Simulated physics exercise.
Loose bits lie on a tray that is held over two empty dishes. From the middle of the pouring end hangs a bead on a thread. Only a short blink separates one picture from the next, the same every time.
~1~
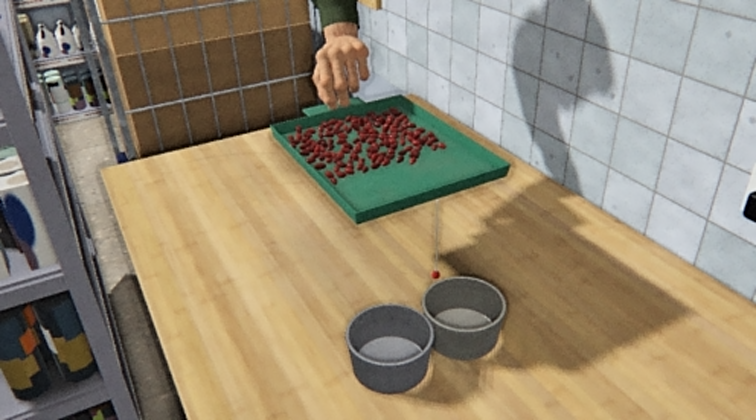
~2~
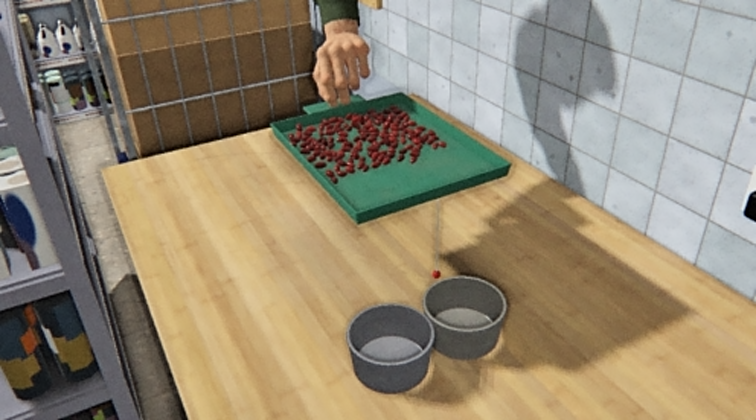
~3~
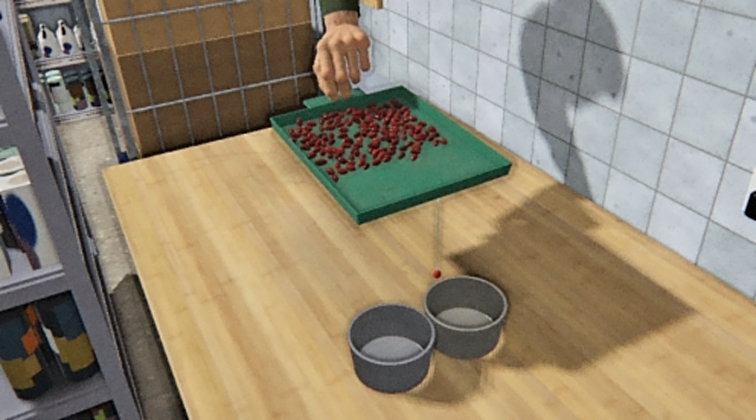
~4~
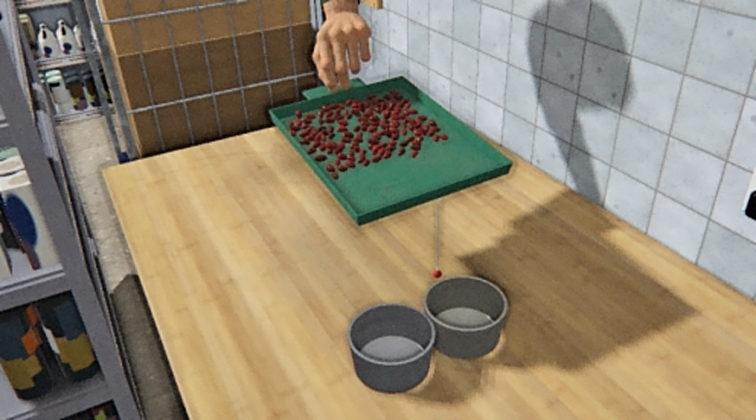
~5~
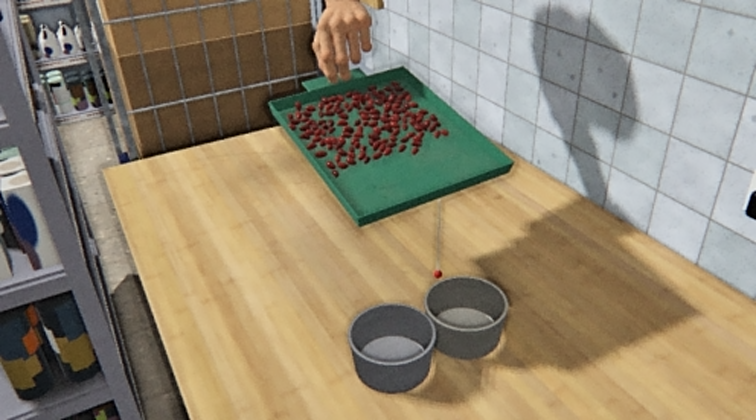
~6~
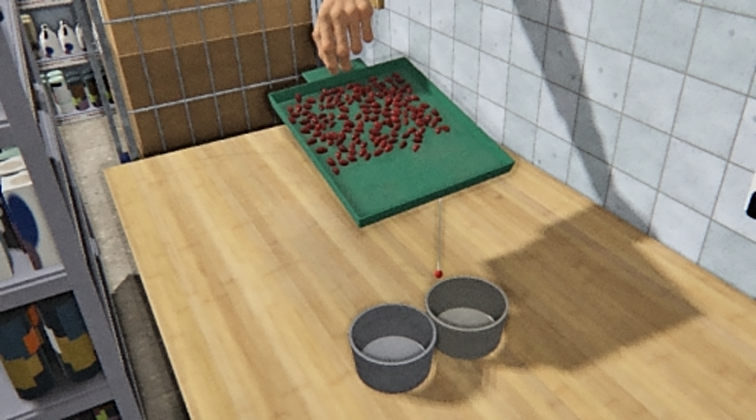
The clip shows a hand at the far end of a green tray of dark red beans, behind two empty gray dishes on a wooden table, gradually raising that end so the tray slants toward the dishes.
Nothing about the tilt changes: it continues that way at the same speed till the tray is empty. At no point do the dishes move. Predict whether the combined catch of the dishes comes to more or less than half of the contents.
Honestly, the catch comes out above half of the load.
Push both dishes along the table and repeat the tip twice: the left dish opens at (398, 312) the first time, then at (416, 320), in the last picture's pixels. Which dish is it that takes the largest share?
In the first try it's the one on the left, and in the second it's the one on the left.
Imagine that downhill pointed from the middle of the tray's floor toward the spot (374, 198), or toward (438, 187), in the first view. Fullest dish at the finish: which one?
Result, try one: Dish at left; try two: Dish at right.
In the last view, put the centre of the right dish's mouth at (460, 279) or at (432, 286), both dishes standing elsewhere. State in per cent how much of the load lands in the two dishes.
Close to 60 in a hundred first, close to 60 in a hundred second.
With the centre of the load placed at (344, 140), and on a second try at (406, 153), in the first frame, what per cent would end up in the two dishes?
Roughly 90 per cent, then 80 per cent.
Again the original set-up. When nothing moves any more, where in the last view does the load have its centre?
Near (408, 354).
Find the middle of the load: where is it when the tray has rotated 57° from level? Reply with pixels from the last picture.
Close to (397, 181).
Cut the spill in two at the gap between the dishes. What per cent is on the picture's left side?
That's about 50 per cent of the spill.
Just after the last frame, tray tipped steeply; almost all on the tray; just a few in the left dish; just a few in the right dish; just a few in the air.
A moment on, tray tipped right over; almost all on the tray; about a tenth in the left dish; just a few in the right dish; just a few in the air.
Further on, tray tipped past a quarter turn; roughly two thirds in the left dish; roughly a third in the right dish; about a tenth outside both.
When it is over, tray tipped past a quarter turn; roughly two thirds in the left dish; roughly a third in the right dish; about a tenth outside both.
